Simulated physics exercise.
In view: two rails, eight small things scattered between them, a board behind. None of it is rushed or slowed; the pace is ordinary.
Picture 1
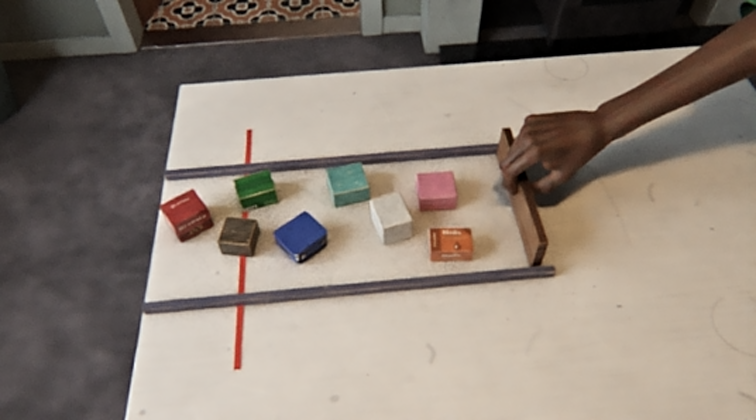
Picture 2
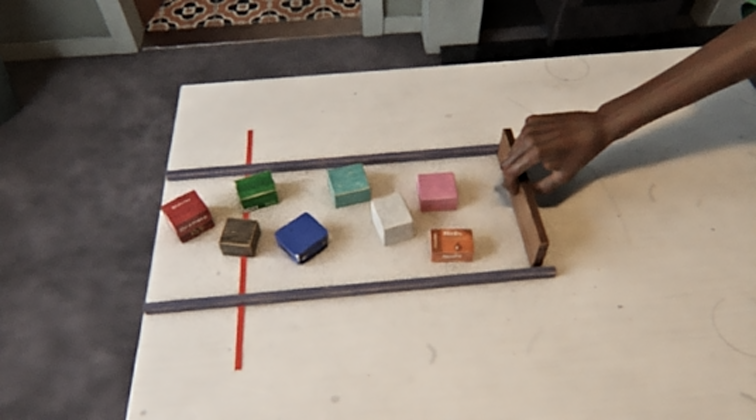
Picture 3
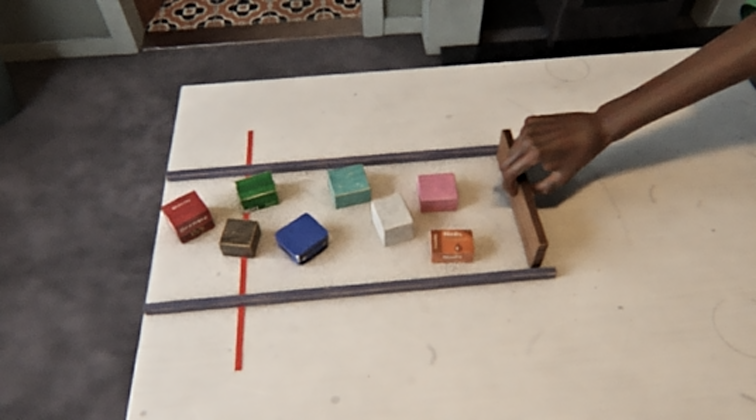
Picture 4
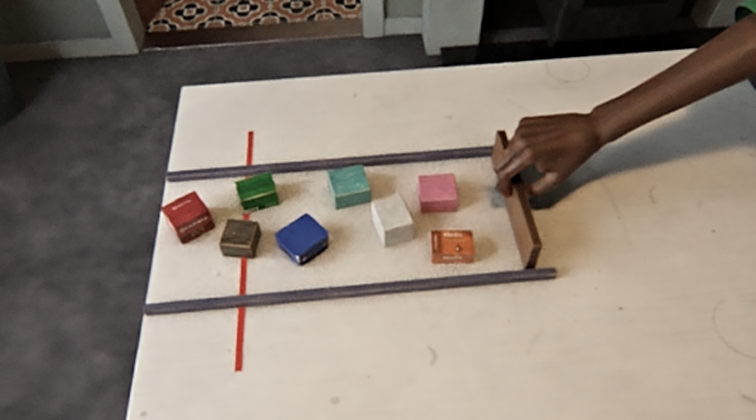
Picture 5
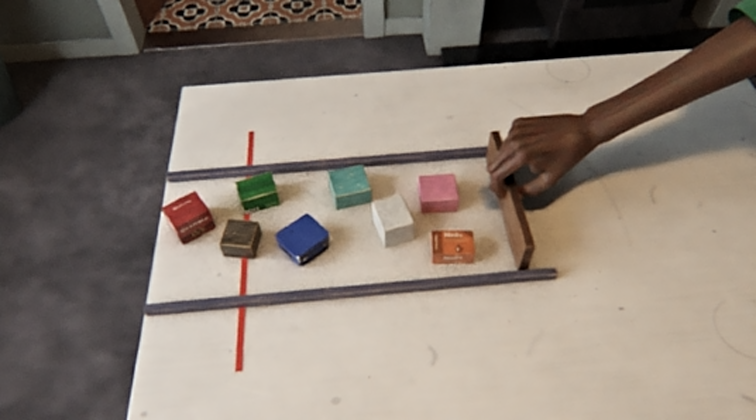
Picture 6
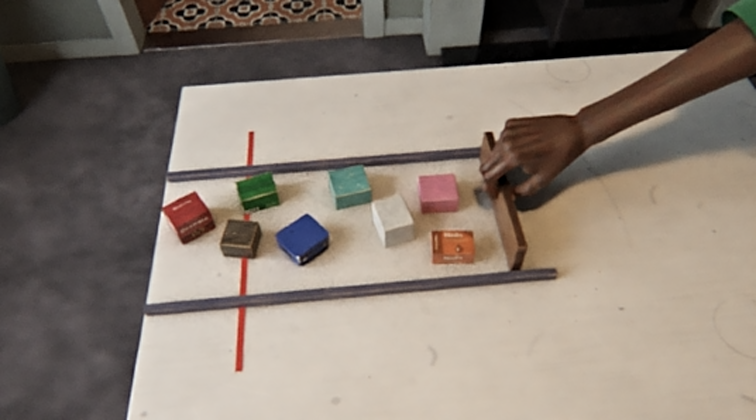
A hand gripped a wooden board between two dark rails on a white table and slid it slightly left, while the eight small colored blocks scattered in front of it stayed put.
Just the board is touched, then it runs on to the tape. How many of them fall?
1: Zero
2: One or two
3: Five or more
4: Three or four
2, one or two.
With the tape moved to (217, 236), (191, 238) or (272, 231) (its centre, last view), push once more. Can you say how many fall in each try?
The three tries give 2, 5 and 0.
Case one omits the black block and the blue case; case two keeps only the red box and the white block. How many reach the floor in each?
Result: 1 in the first case, with 1 in the second.
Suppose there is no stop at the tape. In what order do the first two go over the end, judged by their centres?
In order: The red box, the green box.
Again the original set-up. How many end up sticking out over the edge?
0 in all.
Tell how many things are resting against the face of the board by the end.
It's 3 of them.
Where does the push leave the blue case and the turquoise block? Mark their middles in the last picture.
In the last picture the first middle sits at (181, 268) and the other at (195, 192).
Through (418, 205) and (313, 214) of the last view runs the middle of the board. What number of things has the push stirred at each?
The number moved is 3 and then 8.
Early on, none off yet; red box at rest near (189, 218); black block at rest near (241, 239); green box at rest near (258, 193).
A while later, none off yet; red box at rest near (189, 218); black block at rest near (241, 239); green box at rest near (254, 194).
Further along, none off yet; red box travelled about its own width near (163, 229); black block travelled about its own width near (213, 234); green box travelled well along near (191, 200).
Finally, the number that fall off is one or two; lost, green box and red box.
